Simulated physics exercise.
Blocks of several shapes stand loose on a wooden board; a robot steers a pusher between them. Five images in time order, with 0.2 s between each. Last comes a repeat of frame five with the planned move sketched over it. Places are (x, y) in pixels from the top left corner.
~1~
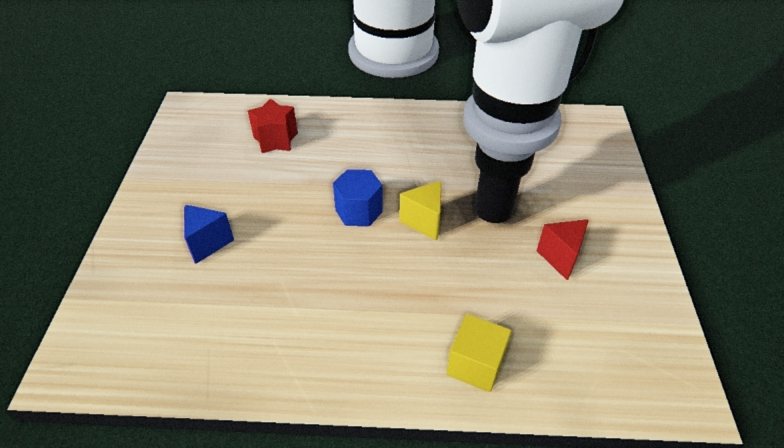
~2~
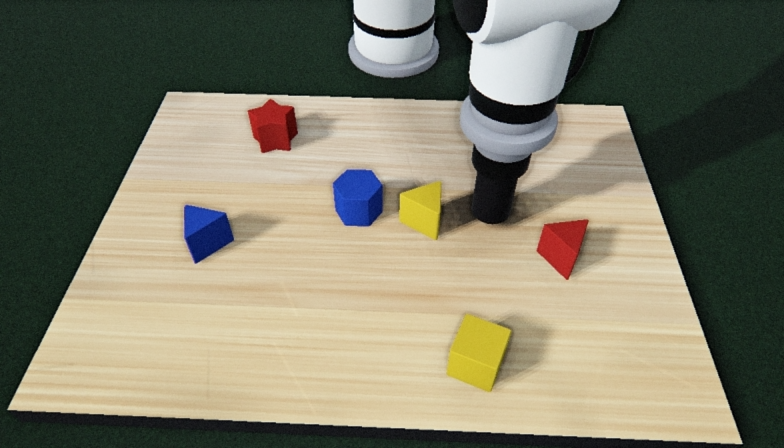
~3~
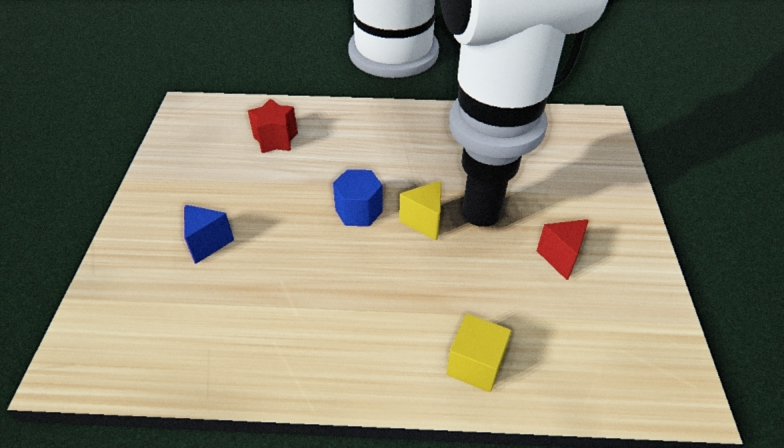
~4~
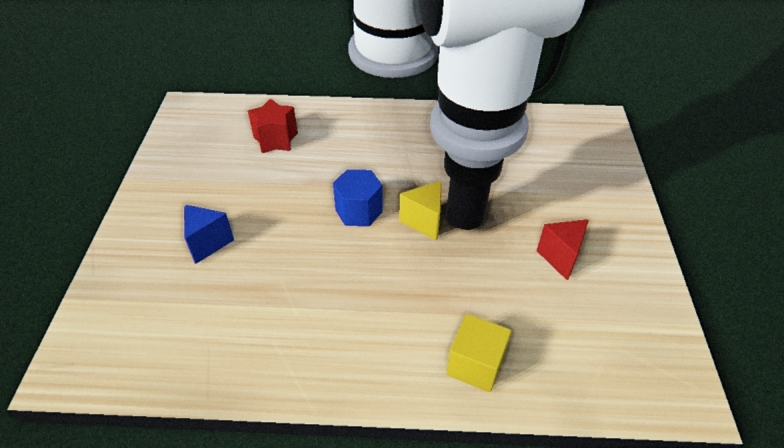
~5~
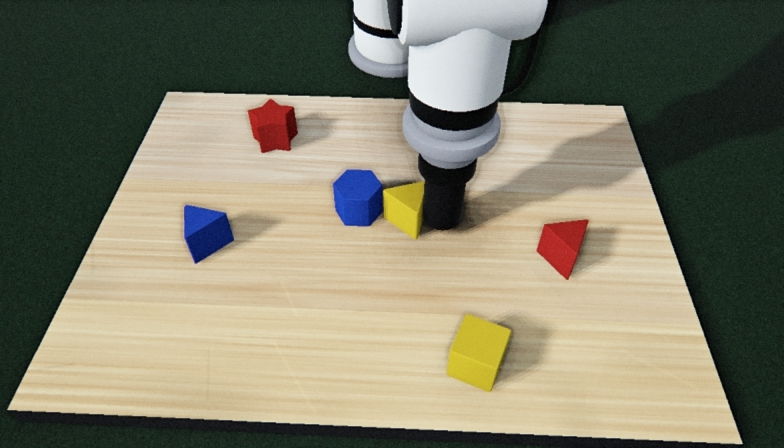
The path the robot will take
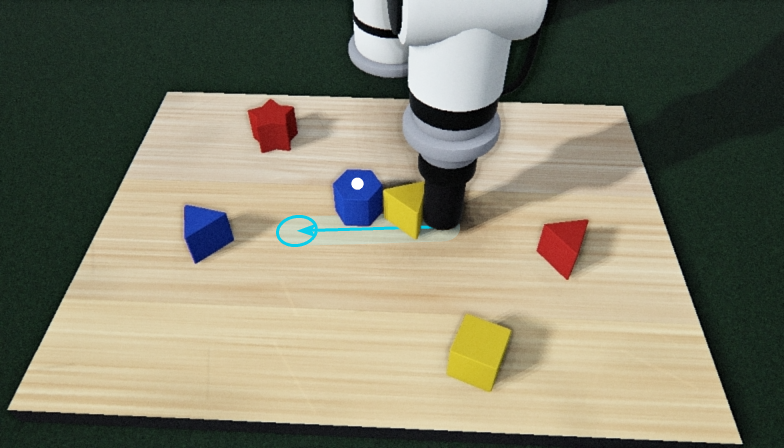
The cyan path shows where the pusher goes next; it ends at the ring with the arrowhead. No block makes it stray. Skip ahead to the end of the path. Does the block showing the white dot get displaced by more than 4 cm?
It seems so.
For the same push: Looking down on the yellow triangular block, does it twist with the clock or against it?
Viewed from the top, it goes clockwise.
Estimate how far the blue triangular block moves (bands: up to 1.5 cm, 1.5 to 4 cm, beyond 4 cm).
Offset: Below 1.5 cm.
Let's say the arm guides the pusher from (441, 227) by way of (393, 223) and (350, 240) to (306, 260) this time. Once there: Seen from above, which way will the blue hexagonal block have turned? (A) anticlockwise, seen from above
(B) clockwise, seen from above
The one that fits is B, clockwise, seen from above.
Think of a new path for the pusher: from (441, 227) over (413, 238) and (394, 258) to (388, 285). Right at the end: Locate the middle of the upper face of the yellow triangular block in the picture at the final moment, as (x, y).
About (384, 196).
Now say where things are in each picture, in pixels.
In the first frame, tip of the pusher at (494, 210), middles of tops, blue triangular block at (199, 218), blue hexagonal block at (357, 184), yellow triangular block at (427, 196).
In the second frame, pusher at (491, 211), nothing pushed.
In the third frame, pusher at (482, 213), nothing pushed.
In the fourth frame, pusher at (465, 216), nothing pushed.
In the fifth frame, pusher at (442, 216), blue triangular block at (199, 218), blue hexagonal block at (357, 184), yellow triangular block at (409, 194).
The line goes from (441, 227) to (297, 231); the dot is on the blue hexagonal block.
The first path, step by step. One third of the way, pusher at (393, 218); blue hexagonal block at (328, 174), turned 35° anticlockwise; yellow triangular block at (364, 185), turned 45° clockwise.
Two thirds of the way, pusher at (344, 219); blue hexagonal block at (318, 168), turned 55° anticlockwise; yellow triangular block at (352, 178), turned 70° clockwise.
At the end, pusher at (295, 220); blue triangular block unmoved; blue hexagonal block at (318, 168), turned 55° anticlockwise; yellow triangular block at (352, 178), turned 75° clockwise.
